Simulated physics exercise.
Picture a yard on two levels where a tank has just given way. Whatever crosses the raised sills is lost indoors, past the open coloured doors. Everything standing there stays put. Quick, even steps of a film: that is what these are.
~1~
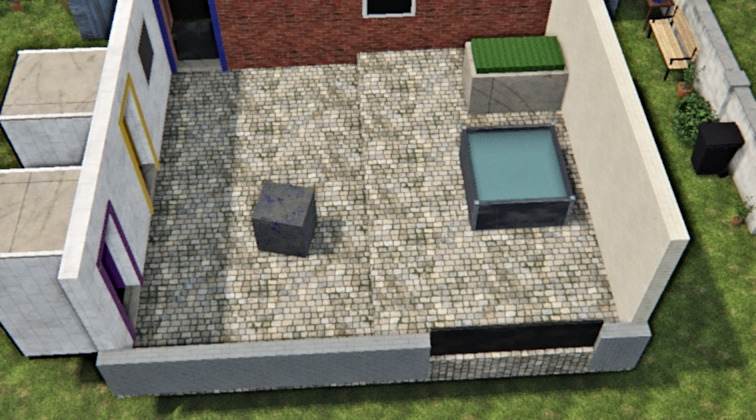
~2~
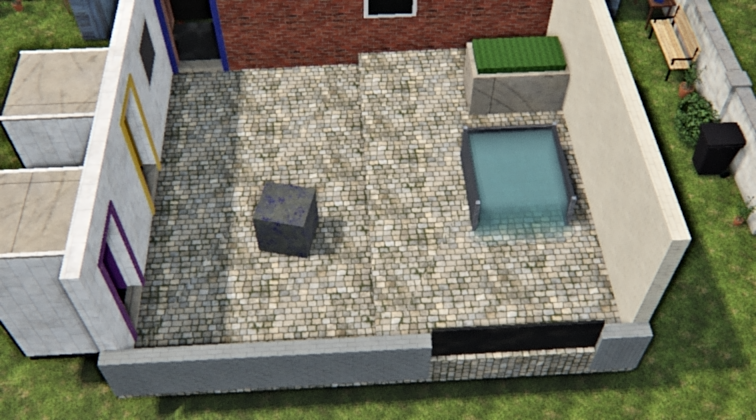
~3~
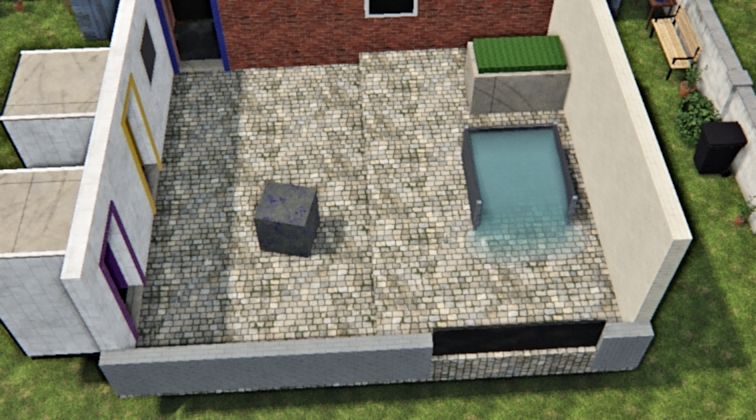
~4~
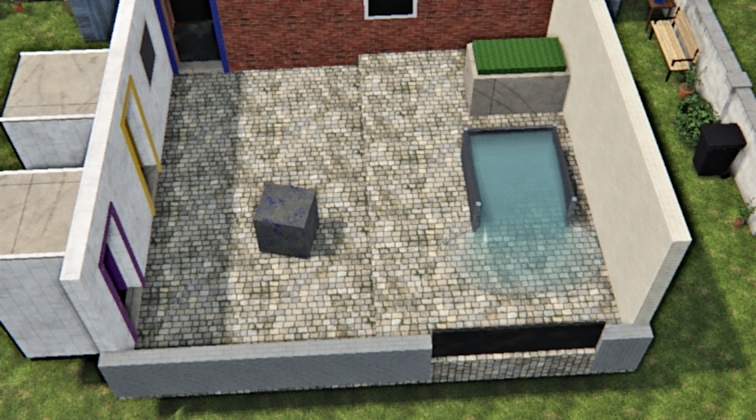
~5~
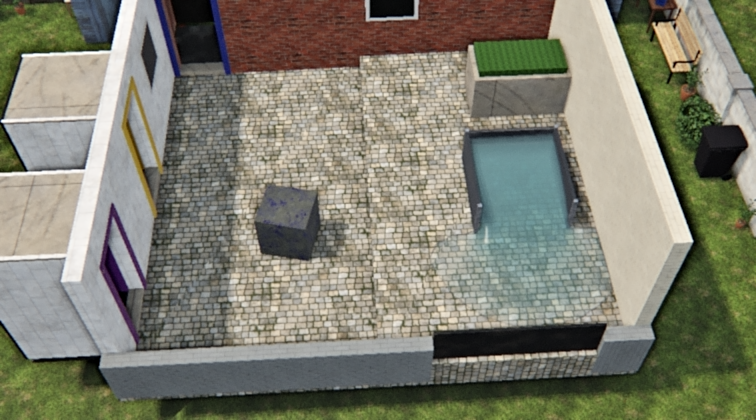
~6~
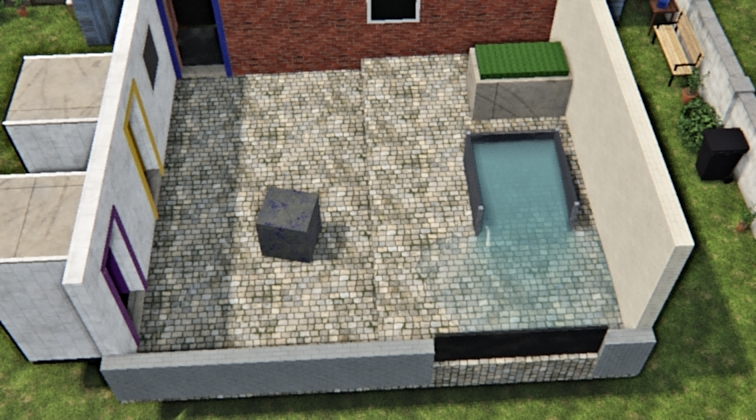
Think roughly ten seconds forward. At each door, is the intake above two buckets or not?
My prediction: The blue door sees two pails or less, the purple door sees more than two pails, the yellow door sees two pails or less.
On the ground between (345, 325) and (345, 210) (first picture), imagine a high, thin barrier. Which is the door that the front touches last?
It's the door marked blue.
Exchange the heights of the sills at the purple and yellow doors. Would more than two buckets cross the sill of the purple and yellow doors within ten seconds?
One by one: The purple door stays within the limit; the yellow door stays within the limit.
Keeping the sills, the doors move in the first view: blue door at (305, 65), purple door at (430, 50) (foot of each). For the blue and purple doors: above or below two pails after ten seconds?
I'd put the blue door as under and the purple door as under.
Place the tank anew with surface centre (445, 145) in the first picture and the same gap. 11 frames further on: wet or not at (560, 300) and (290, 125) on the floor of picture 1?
Result: Inundated; spared.
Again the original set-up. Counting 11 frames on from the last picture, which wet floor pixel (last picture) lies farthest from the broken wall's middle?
Farthest reach: About (264, 371).
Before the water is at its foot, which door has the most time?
That would be the blue one.
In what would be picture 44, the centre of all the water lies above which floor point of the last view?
About (374, 254).
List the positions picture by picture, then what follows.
The first picture shows the open tank at (516, 165) is whole and still.
In the second picture, water pours out at (521, 219) and has run to (569, 233).
In the third picture, water pours out at (522, 219) and has run to (581, 243).
In the fourth picture, the front is at (588, 275), out from the gap at (521, 221).
In the fifth picture, water pours out at (523, 223) and has run to (518, 321).
In the sixth picture, water pours out at (524, 226) and has run to a hidden place.
A moment on, water covers 15 % of the floor; the blue door not reached, the purple door not reached, the yellow door not reached.
Next, water covers 15 % of the floor; the blue door not reached, the purple door not reached, the yellow door not reached.
Then, water covers 35 % of the floor; the blue door not reached, the purple door wet at the sill, nothing in, the yellow door not reached.
Later, water covers 55 % of the floor; the blue door not reached, the purple door far over two buckets in, the yellow door wet at the sill, nothing in.
In the end, water covers 70 % of the floor; the blue door wet at the sill, nothing in, the purple door far over two buckets in, the yellow door wet at the sill, nothing in.
